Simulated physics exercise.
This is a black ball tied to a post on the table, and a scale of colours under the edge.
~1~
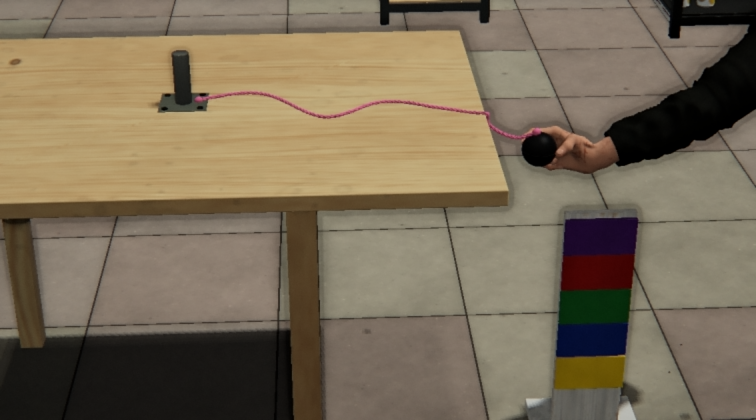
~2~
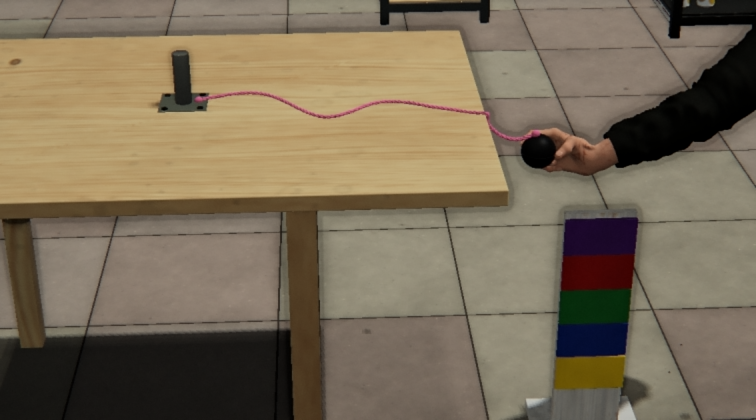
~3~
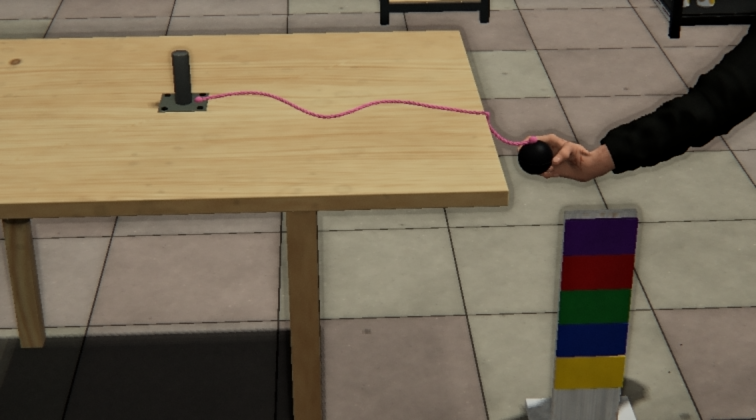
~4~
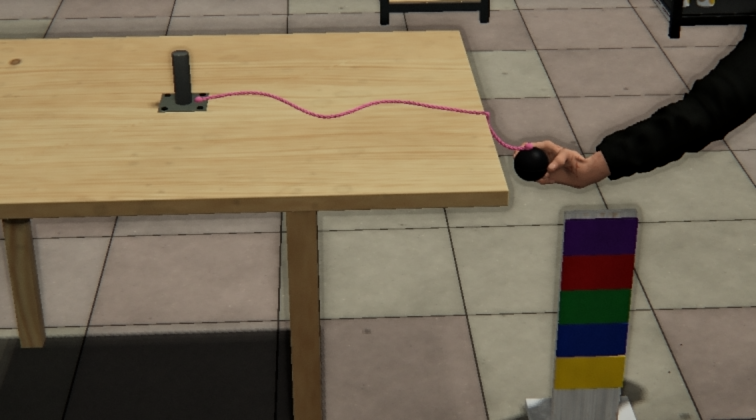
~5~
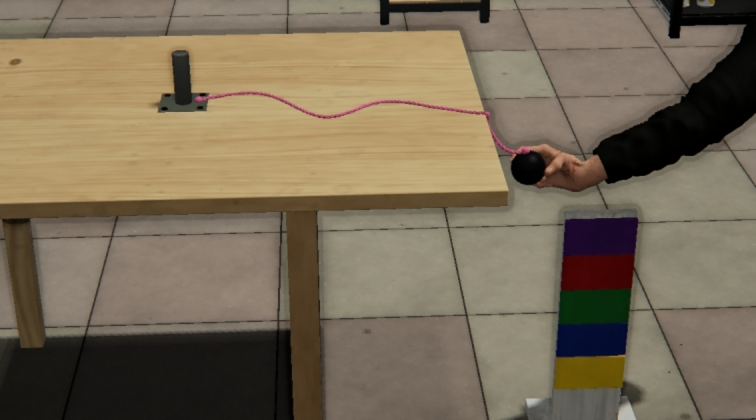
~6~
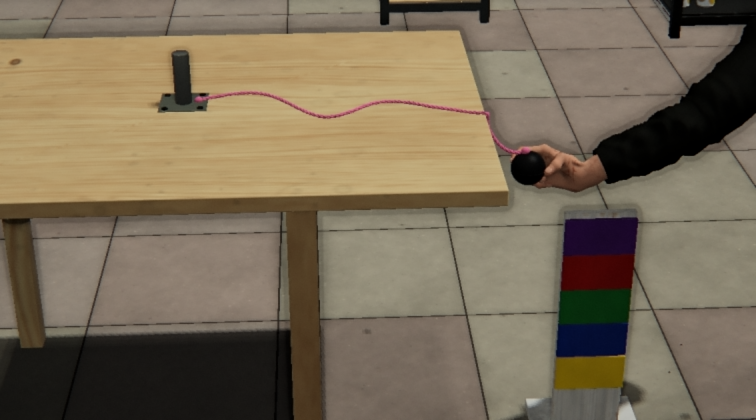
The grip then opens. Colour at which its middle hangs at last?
The purple one.
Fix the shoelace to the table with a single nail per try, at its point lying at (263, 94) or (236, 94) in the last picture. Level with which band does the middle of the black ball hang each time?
Note: Try 1 purple; try 2 purple.
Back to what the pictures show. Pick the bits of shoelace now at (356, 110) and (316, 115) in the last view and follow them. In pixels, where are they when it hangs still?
First: (393, 106). Second: (346, 105).
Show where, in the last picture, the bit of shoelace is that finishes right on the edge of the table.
In the last picture it is at roughly (440, 108).
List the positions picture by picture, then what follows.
In the first picture, black ball (539, 149); purple (601, 238); red (598, 273); green (595, 308); blue (593, 341); yellow (590, 374).
In the second picture, black ball (539, 151); shoelace through (232, 94) (290, 104) (341, 115) (402, 102) (471, 113).
In the third picture, black ball (536, 157).
In the fourth picture, black ball (531, 164); shoelace through (232, 94) (290, 104) (341, 115) (402, 102) (471, 113).
In the fifth picture, black ball (528, 168).
In the sixth picture, black ball (528, 168); shoelace through (232, 94) (290, 104) (341, 115) (402, 102) (471, 113).
A little later, ball near (468, 235); level with purple.
Next, ball near (506, 229); level with purple.
When it is over, ball near (473, 231); level with purple. Its middle rests at the purple band.
